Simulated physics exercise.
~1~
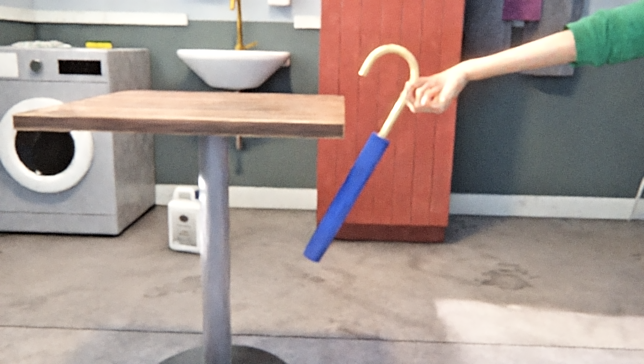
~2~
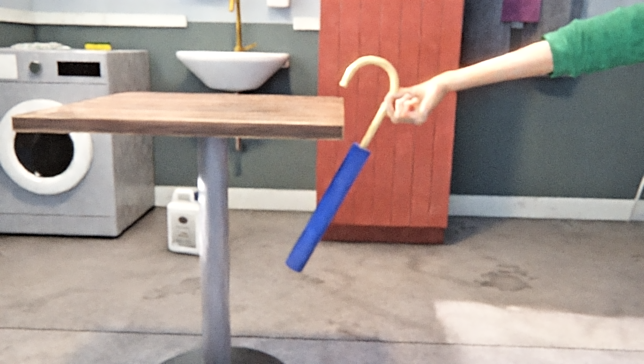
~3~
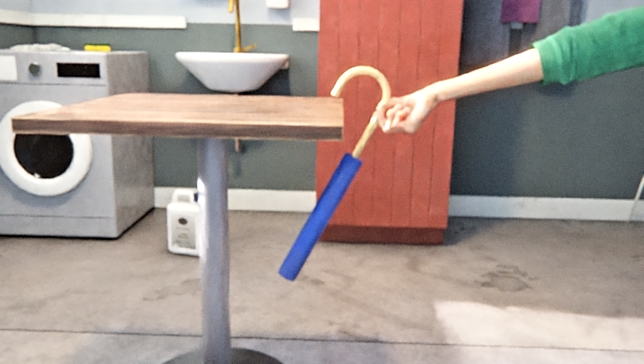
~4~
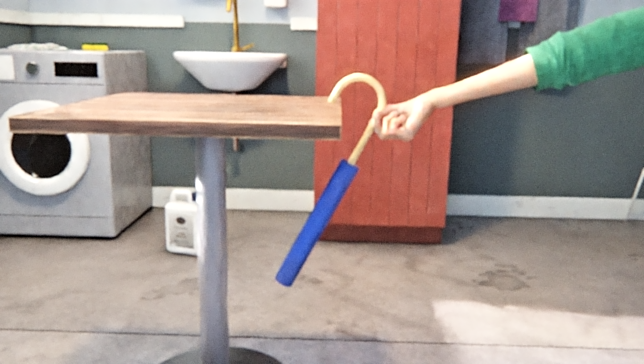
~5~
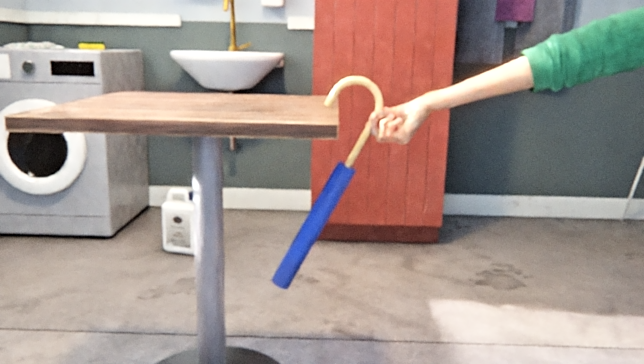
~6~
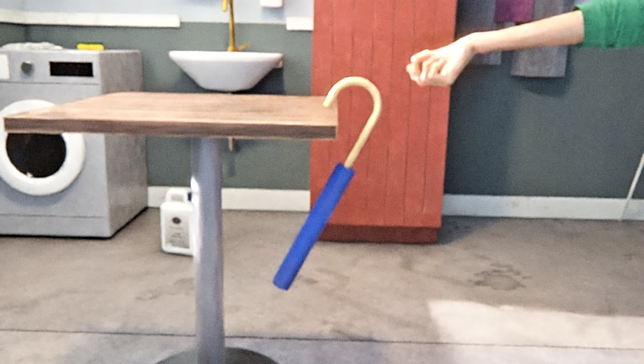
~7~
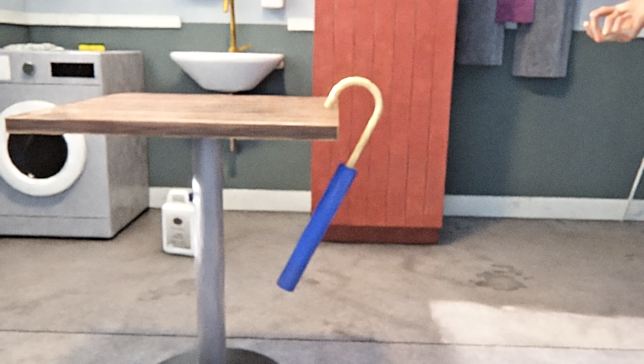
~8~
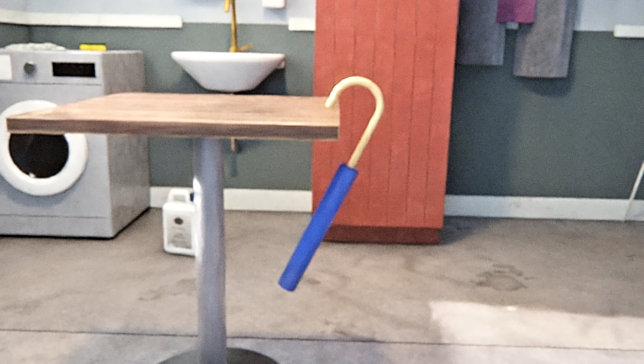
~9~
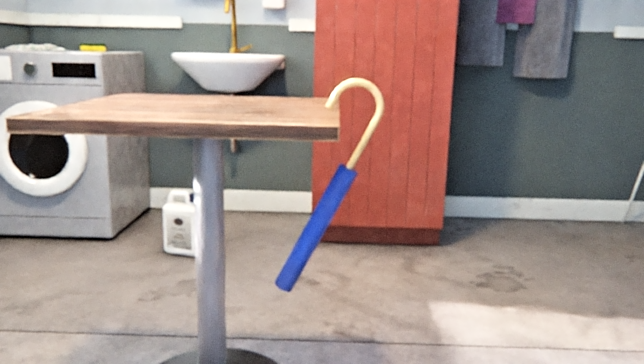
In a room with a grey washing machine, a small white sink and a reddish wooden cabinet, a wood-topped table stands on a single metal leg. A hand in a green sleeve reaches in from the right, holding a blue umbrella by its pale curved handle. The hand carries the umbrella left and slightly down until the hook meets the right edge of the tabletop. It lets go and draws back to the right, leaving the view. The umbrella stays hooked on the edge, hanging at a slant with its lower end toward the table leg.
